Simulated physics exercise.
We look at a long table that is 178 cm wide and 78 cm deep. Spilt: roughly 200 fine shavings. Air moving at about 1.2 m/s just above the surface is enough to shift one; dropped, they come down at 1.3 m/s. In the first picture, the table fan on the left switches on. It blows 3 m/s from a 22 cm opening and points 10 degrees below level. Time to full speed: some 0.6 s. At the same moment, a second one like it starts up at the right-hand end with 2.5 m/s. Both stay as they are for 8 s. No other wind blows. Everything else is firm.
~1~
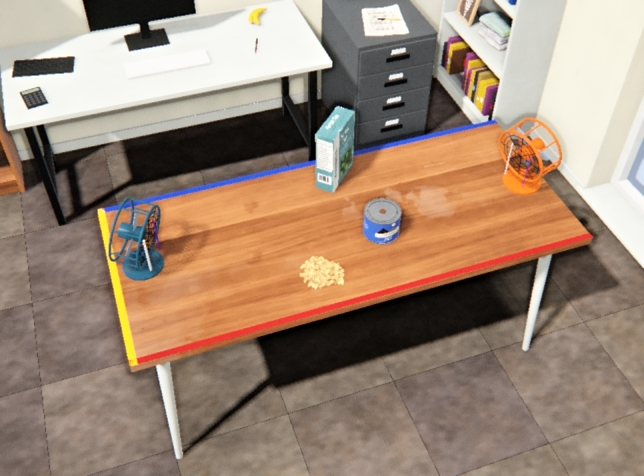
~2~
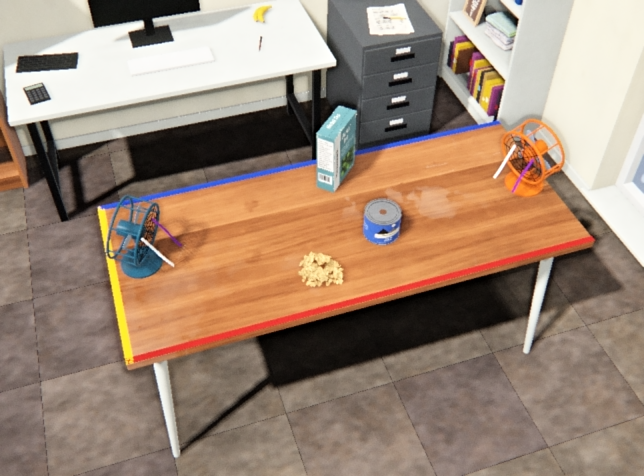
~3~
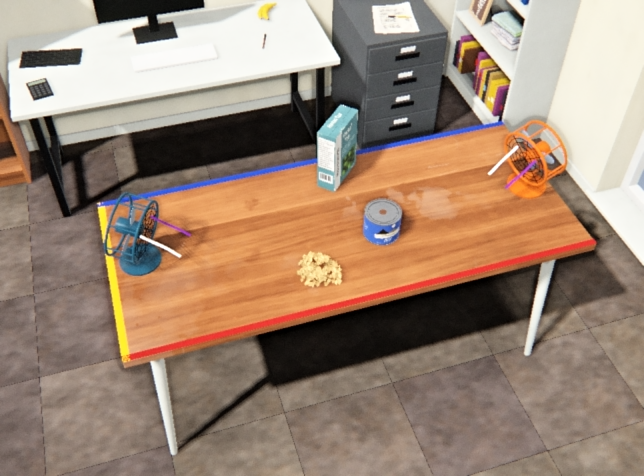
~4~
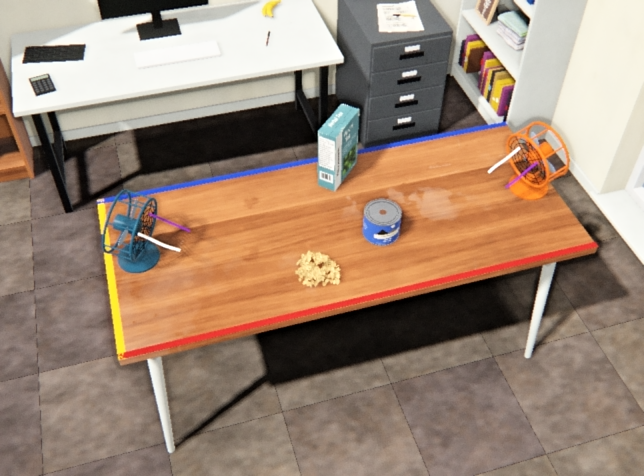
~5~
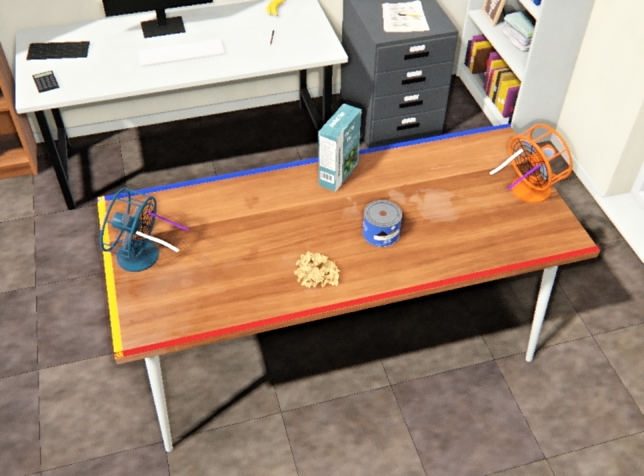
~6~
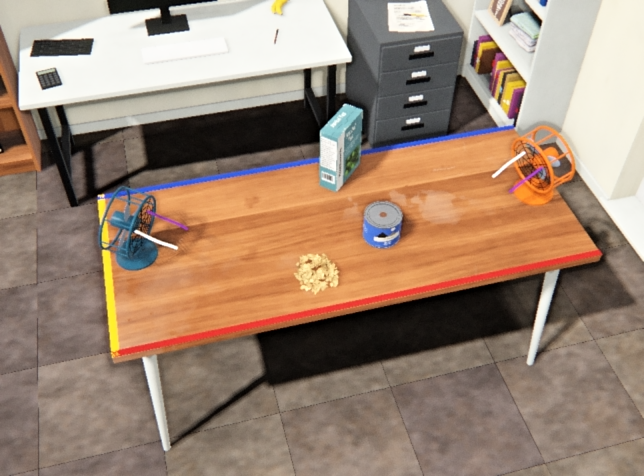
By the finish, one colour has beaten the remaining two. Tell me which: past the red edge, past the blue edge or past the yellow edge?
I would say past the red edge.
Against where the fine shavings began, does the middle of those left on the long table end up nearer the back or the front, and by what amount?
I'd say backward, around 5 cm.
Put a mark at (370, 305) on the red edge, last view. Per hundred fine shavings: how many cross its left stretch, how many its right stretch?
About 30 per cent left, about 50 per cent right.
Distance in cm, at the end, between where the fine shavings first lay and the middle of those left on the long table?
The middle ends up about 30 cm from the start.
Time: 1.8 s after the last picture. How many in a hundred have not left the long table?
Close to 20 in a hundred are still there.
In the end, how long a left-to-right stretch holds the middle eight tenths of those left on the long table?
About 30 cm.
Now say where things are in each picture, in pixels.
In the first frame, the middle of the fine shavings is near (321, 273), none has stirred yet, the mouth of the table fan is at (135, 233) and that of the second one at (530, 150).
In the second frame, the middle of the fine shavings is near (320, 270), none has stirred yet, the blue edge is centred on (311, 161), the red edge is centred on (378, 298) and the yellow edge is centred on (111, 278).
In the third frame, the middle of the fine shavings is near (319, 270), none has stirred yet, the top of a tin is at (383, 212) and the top of a carton is at (338, 121).
In the fourth frame, the middle of the fine shavings is near (317, 270) and none has stirred yet.
In the fifth frame, the middle of the fine shavings is near (316, 271) and none has stirred yet.
In the sixth frame, the middle of the fine shavings is near (317, 274), the farthest in sight from the table fan is at (337, 282) and about 10 % have left their places.
Then, 0.8 s after the last picture, 0 % are over the blue edge, 75 % over the red edge and 0 % over the yellow edge; the middle of those left on the top is near (384, 249); 64 % are gone or lie where they will stay.
Then, 1.8 s after the last picture, 0 % are over the blue edge, 80 % over the red edge and 0 % over the yellow edge; the middle of those left on the top is near (382, 249); 80 % are gone or lie where they will stay.
Then, 3.6 s after the last picture, 0 % are over the blue edge, 81 % over the red edge and 0 % over the yellow edge; the middle of those left on the top is near (384, 246); 83 % are gone or lie where they will stay.
Then, 7.2 s after the last picture, at the end, 0 % are over the blue edge, 82 % over the red edge and 0 % over the yellow edge; the middle of those left on the top is near (389, 245).
